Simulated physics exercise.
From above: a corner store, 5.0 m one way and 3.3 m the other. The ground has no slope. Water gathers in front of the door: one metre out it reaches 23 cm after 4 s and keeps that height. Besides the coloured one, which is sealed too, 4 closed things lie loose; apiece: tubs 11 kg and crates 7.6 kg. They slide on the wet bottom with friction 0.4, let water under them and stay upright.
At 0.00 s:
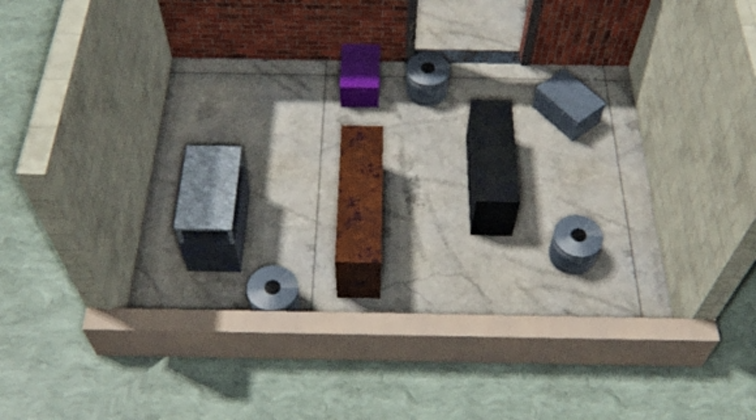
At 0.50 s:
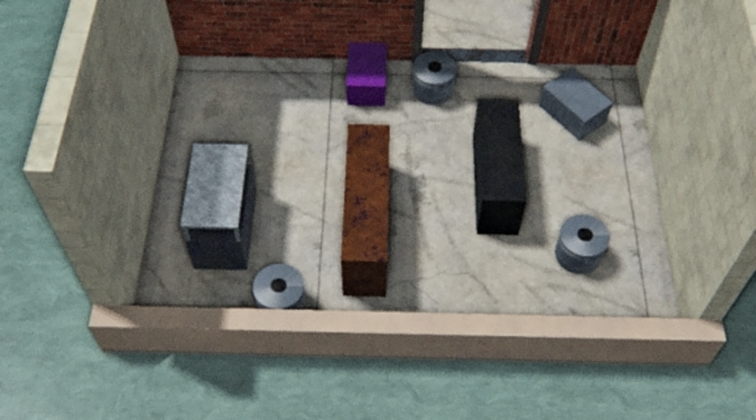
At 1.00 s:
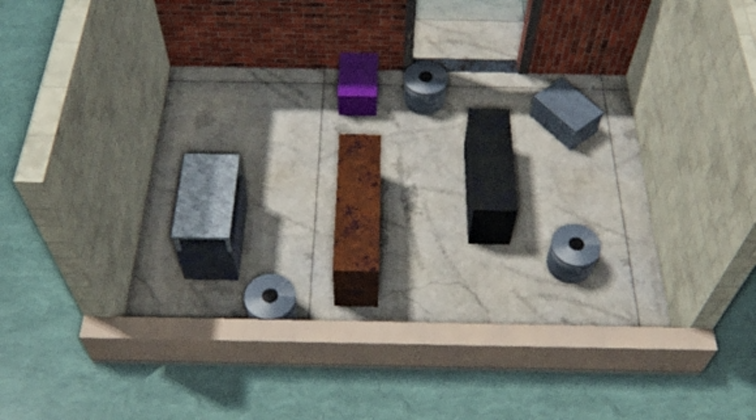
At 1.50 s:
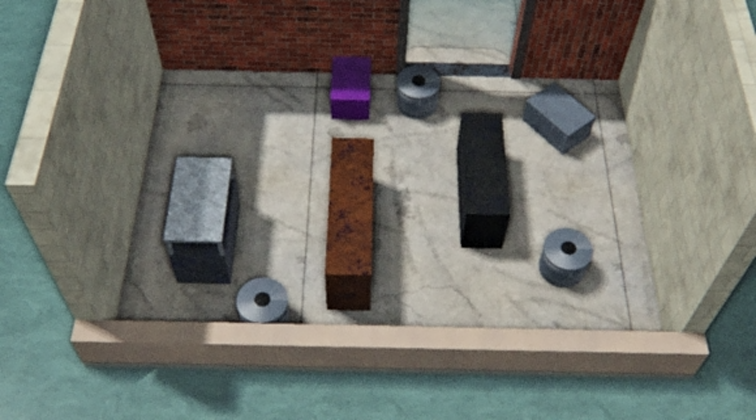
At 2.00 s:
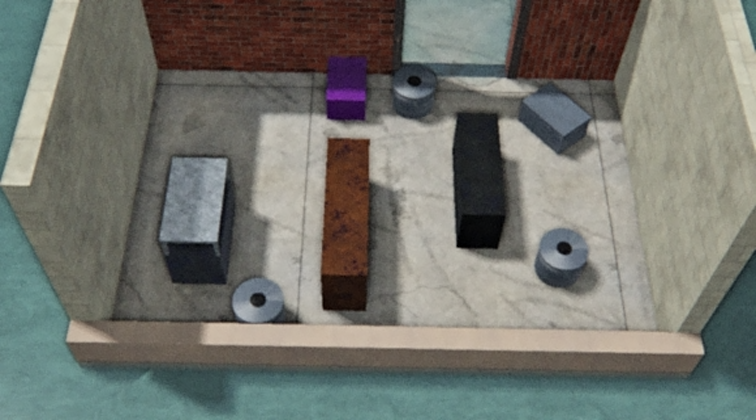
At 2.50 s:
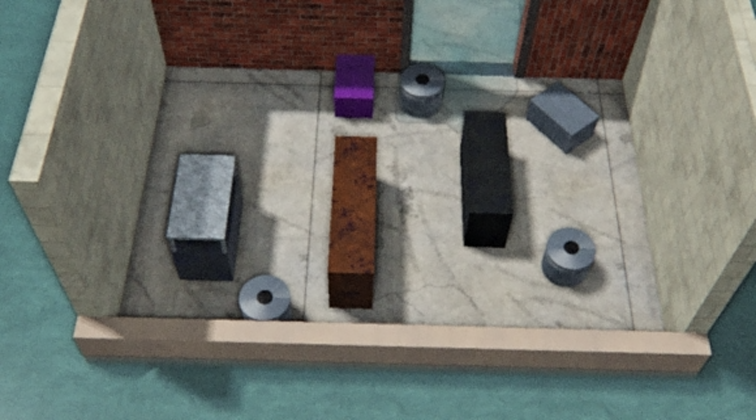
A small corner store with a pale, cracked floor and brick back wall is seen from high above, its front cut away. A grey metal unit stands left, a rusty brown one mid-floor and a black one right of it, with a purple crate near the back wall, three grey tubs and a grey crate around them. The camera sways slightly, blue-green water spreads at the doorway, and the objects stay put.
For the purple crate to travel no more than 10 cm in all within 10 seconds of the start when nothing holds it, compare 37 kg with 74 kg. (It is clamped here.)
I expect that the lower weight is enough.
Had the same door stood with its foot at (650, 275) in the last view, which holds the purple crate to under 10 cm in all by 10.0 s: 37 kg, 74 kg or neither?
Then the lower weight is enough.
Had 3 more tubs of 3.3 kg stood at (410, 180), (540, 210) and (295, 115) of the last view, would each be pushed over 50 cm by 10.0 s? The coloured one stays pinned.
In that order: More, past it, less.
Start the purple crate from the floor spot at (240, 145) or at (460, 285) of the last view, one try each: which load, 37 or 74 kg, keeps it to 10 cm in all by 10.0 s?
In that order: The smaller is enough; either load holds.
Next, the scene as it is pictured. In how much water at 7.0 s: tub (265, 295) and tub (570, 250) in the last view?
Roughly 4 and 8 cm.
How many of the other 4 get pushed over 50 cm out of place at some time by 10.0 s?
I count 2.
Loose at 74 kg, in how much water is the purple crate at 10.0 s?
Roughly 3 cm.
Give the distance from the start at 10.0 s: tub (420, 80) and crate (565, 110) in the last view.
In turn: 120 cm, 30 cm.
After 3.5 s the purple crate would be 0 cm from its start with 37 kg and 0 cm from its start with 74 kg; 1 cm of water round it then.
After 4.5 s the purple crate would be 0 cm from its start with 37 kg and 0 cm from its start with 74 kg; 3 cm of water round it then.
After 7.0 s the purple crate would be 0 cm from its start with 37 kg and 0 cm from its start with 74 kg; 3 cm of water round it then.
After 10.0 s the purple crate would be 0 cm from its start with 37 kg and 0 cm from its start with 74 kg; 3 cm of water round it then.
